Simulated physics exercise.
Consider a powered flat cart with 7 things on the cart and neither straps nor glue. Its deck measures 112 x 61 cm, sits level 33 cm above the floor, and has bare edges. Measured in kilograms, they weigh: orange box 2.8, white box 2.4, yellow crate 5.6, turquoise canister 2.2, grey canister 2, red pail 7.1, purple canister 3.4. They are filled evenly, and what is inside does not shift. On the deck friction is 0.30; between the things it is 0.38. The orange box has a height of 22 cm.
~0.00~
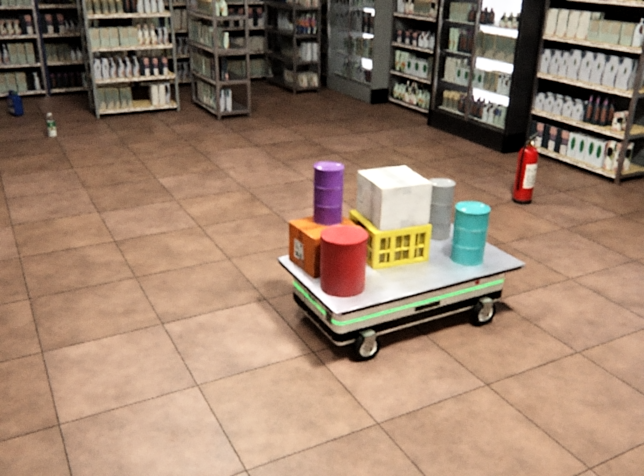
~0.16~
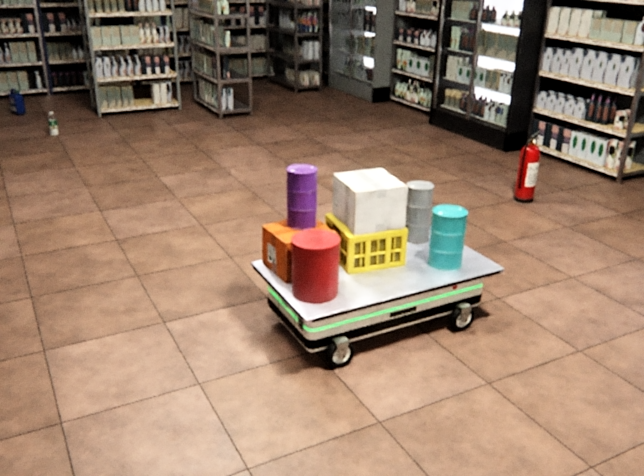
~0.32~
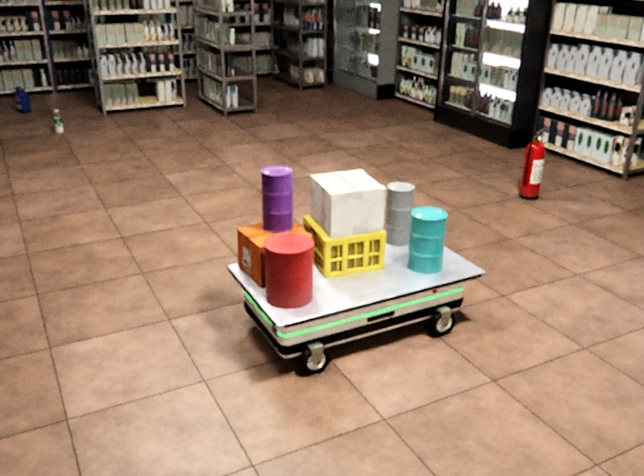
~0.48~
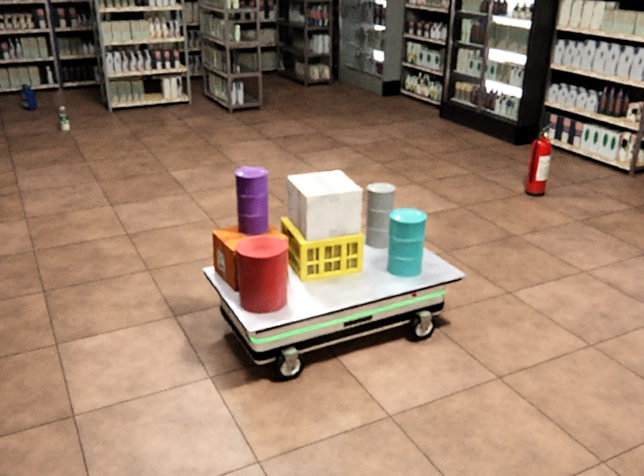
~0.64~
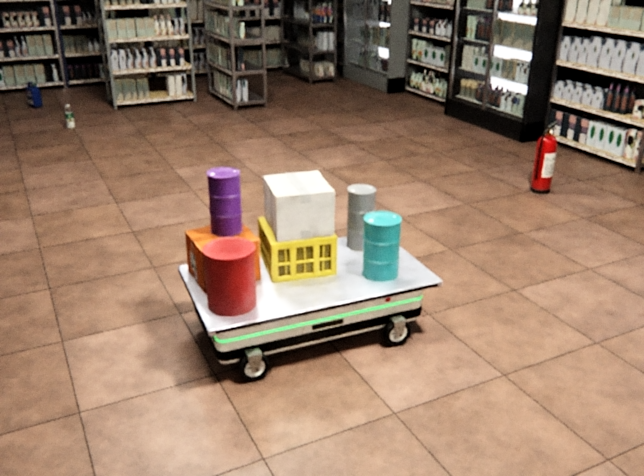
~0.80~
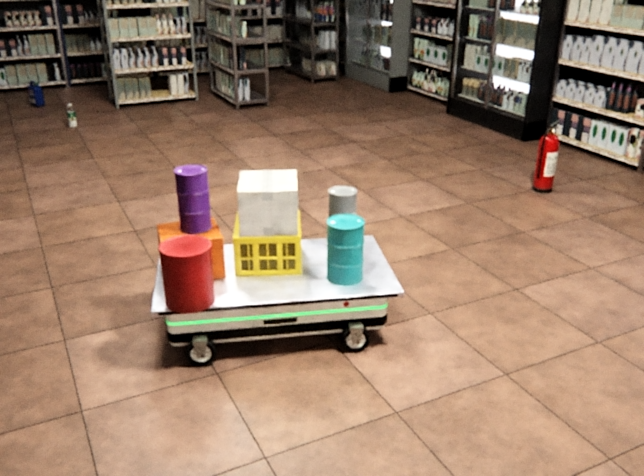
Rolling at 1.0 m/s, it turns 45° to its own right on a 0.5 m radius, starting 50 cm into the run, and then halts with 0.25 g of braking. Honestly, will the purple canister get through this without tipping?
Yes: After all that it holds up.
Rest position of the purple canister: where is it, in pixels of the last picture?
At pixel (92, 172) or so, give or take.
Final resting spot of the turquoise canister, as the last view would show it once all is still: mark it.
You'll see it about at (216, 237) in the last picture.
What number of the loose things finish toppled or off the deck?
Tally: 1.
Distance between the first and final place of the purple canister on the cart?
Around 26 centimetres.
Around 0.90 s, cart has run 90 cm, turned 29°; red pail now off the deck; purple canister shifted 23 cm near (173, 196); orange box shifted 20 cm.
Around 1.10 s, cart has run 110 cm, turned 43°; purple canister shifted 29 cm near (140, 183); orange box shifted 25 cm; white box shifted 4 cm.
Around 1.50 s, cart has run 138 cm, turned 45°; purple canister shifted 25 cm near (94, 172); orange box shifted 22 cm; white box shifted 4 cm.
Finally (2.1 s), off the deck and tipped over, red pail; not toppled but over 10 cm from the start, orange box and purple canister; the other 4 still in place (within 10 cm). In the last view, purple canister near (92, 172).
